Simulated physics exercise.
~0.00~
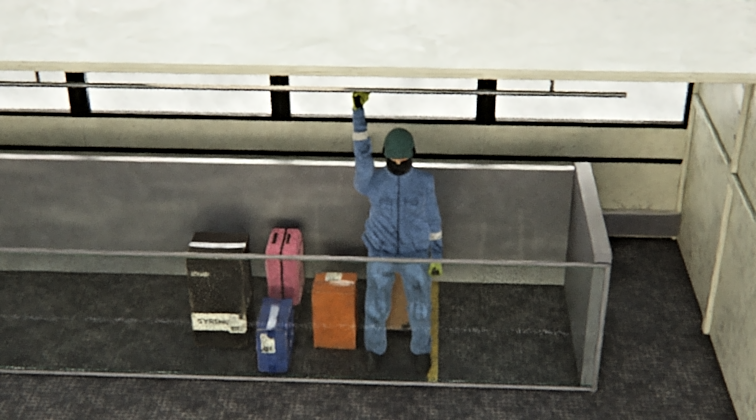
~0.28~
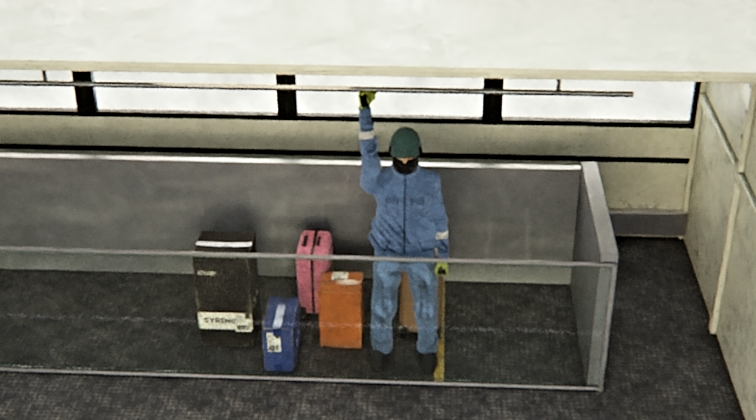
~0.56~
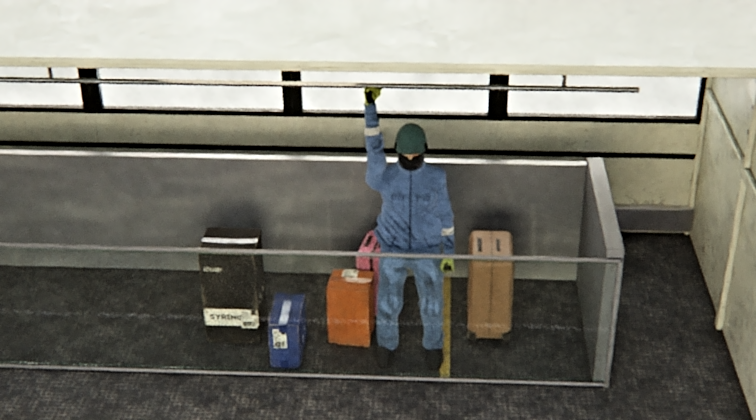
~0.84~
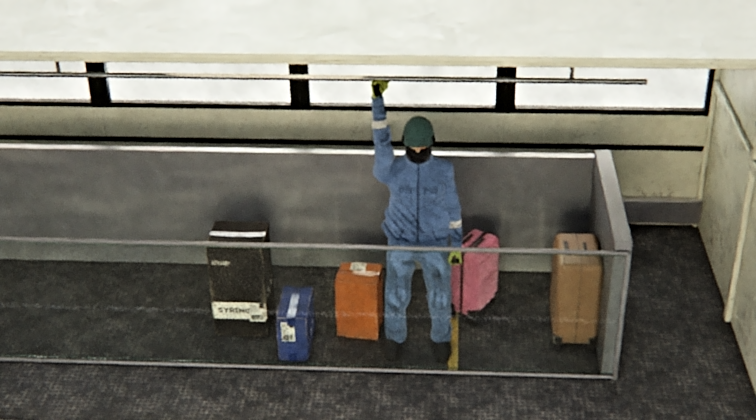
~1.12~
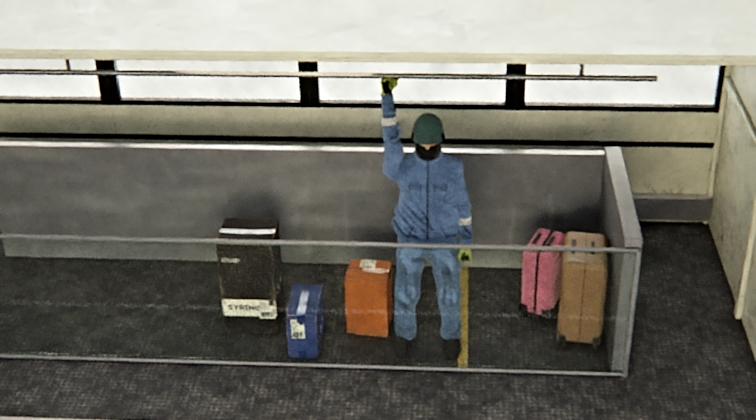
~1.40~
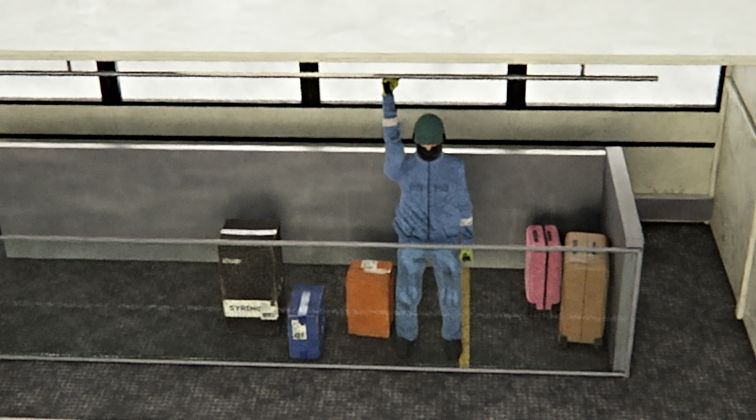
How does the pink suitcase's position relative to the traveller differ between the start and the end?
At the start the pink suitcase stands to the left of the traveller, near the black and blue luggage. By the end it stands to the traveller's right, beyond the yellow line and next to the brown suitcase.
